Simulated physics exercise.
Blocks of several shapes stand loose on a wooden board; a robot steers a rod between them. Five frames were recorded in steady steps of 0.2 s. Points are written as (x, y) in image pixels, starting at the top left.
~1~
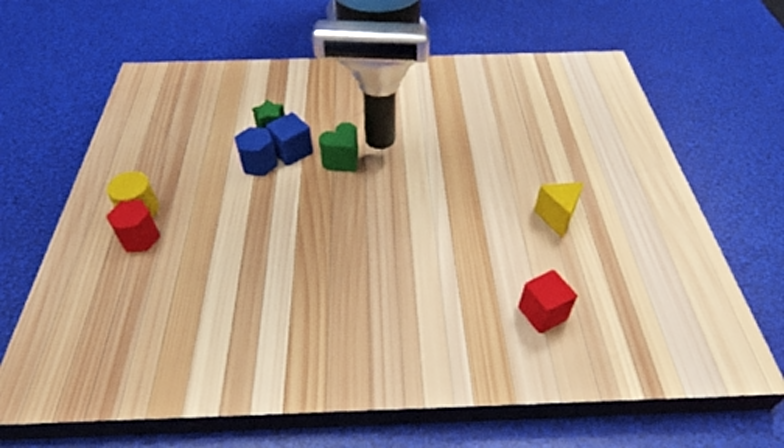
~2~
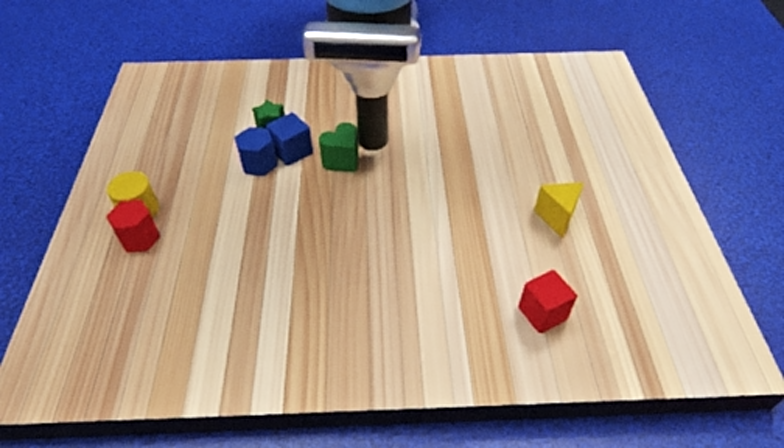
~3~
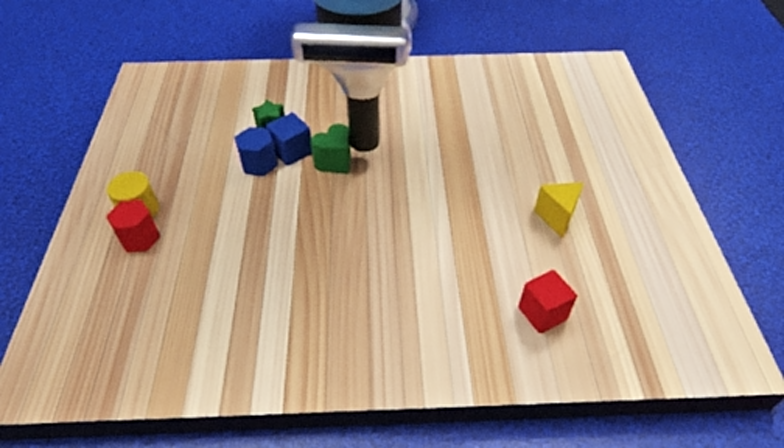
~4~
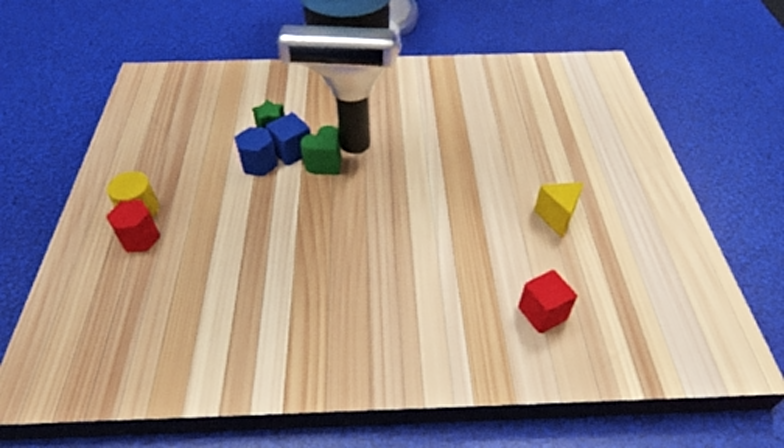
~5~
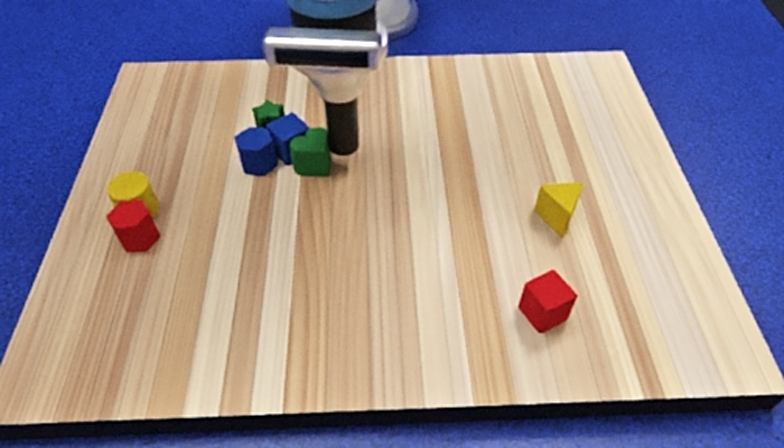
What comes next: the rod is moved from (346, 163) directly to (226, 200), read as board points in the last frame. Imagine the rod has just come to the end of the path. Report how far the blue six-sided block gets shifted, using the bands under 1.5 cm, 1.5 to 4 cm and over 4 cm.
Between 1.5 and 4 cm.
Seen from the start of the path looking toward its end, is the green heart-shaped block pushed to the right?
Yes, that is what happens.
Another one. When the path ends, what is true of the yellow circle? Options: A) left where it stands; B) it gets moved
A
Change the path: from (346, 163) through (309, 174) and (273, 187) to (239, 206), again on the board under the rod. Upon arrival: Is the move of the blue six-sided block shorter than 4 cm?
The answer is yes.
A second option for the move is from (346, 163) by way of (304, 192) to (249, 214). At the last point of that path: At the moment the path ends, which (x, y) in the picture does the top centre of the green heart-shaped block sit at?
When the path ends, it will be at (275, 151).
The first path, step by step. One third of the way, rod at (304, 158); blue six-sided block at (241, 137); green star block at (265, 106); blue square piece at (280, 123), turned 15° clockwise; green heart-shaped block at (269, 150).
Two thirds of the way, rod at (263, 170); blue six-sided block at (225, 135), turned 45° clockwise; green star block at (265, 106); blue square piece at (280, 123), turned 15° clockwise; green heart-shaped block at (227, 158), turned 25° clockwise.
At the end, rod at (221, 183); yellow circle still; blue six-sided block at (224, 135), turned 50° clockwise; green star block at (265, 106); blue square piece at (280, 123), turned 15° clockwise; green heart-shaped block at (198, 158), turned 50° clockwise.
